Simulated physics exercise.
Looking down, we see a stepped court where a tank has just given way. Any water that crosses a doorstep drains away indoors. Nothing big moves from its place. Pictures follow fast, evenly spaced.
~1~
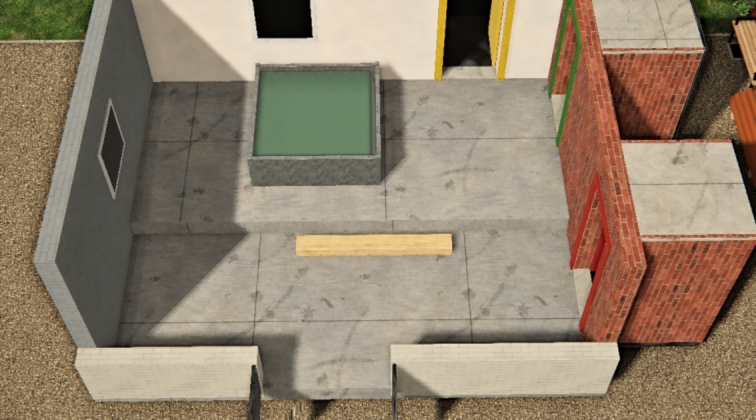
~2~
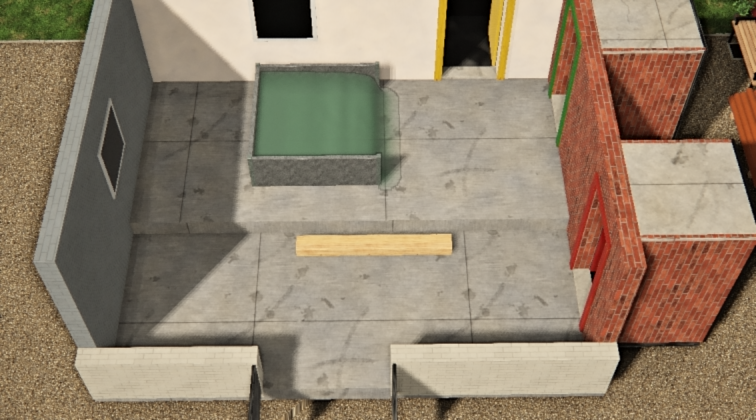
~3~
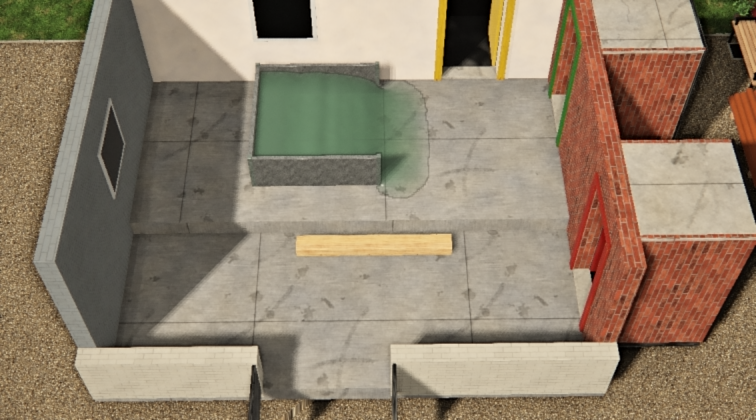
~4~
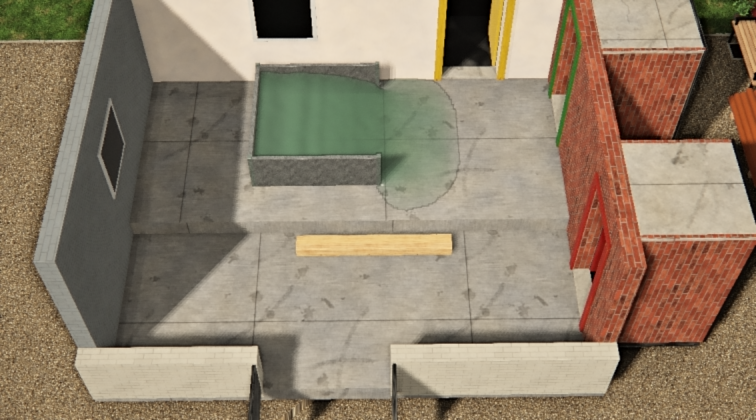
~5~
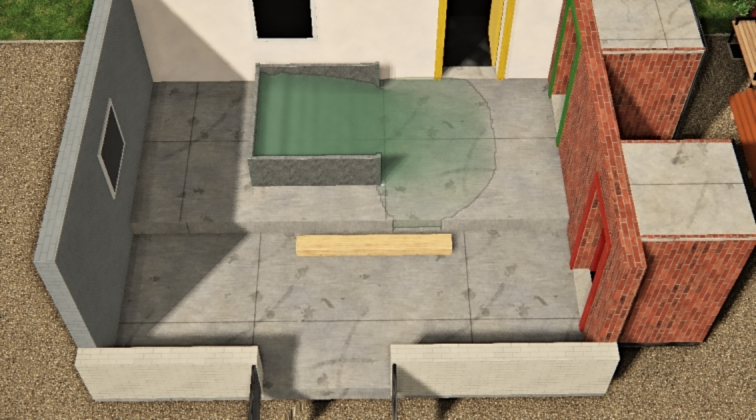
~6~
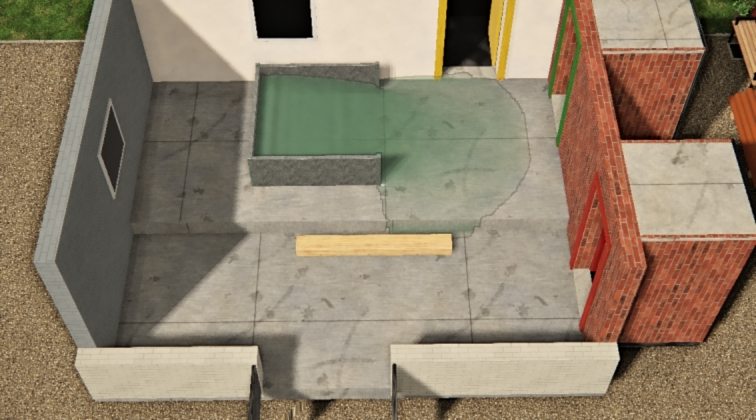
We see a walled court from above, where green water in a square tank pours out through its open right side, spreads in a widening rounded sheet across the grey floor, and reaches the step near a pale wooden beam.
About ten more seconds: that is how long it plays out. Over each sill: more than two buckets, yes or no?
Yellow door: Yes, more; red door: Yes, more; green door: Yes, more.
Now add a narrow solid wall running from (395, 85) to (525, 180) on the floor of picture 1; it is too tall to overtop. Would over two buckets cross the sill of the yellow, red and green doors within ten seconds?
One by one: The yellow one takes less, the red one takes more, the green one stays under.
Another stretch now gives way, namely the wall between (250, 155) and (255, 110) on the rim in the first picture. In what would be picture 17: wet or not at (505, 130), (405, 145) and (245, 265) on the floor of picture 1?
Sequence of results: Missed by the flood, missed by the flood, missed by the flood.
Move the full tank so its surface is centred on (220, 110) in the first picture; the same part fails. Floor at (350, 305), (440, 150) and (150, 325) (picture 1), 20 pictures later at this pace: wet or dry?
The three spots read left dry, swamped, left dry.
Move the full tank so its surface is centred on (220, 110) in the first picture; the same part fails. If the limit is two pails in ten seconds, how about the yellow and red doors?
Result - yellow overshoots, red overshoots.
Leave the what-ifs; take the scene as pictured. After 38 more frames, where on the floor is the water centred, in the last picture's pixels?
Near (436, 215) in the last view.
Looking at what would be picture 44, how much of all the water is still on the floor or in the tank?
About 74 %.
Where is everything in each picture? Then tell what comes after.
The water tank at (316, 113) is whole and still, in the first frame.
Water pours out at (376, 129) and has run to (382, 188), in the second frame.
The front is at (402, 194), out from the gap at (376, 130), in the third frame.
Water pours out at (376, 130) and has run to (427, 200), in the fourth frame.
The front is at (489, 171), out from the gap at (376, 131), in the fifth frame.
Water pours out at (376, 131) and has run to (523, 161), in the sixth frame.
A moment on, water covers 30 % of the floor; the yellow door under two buckets in, the red door not reached, the green door over two buckets in.
Next, water covers 35 % of the floor; the yellow door over two buckets in, the red door under two buckets in, the green door far over two buckets in.
Then, water covers 40 % of the floor; the yellow door over two buckets in, the red door over two buckets in, the green door far over two buckets in.
Later, water covers 65 % of the floor; the yellow door far over two buckets in, the red door over two buckets in, the green door far over two buckets in.
In the end, water covers 75 % of the floor; the yellow door far over two buckets in, the red door far over two buckets in, the green door far over two buckets in.
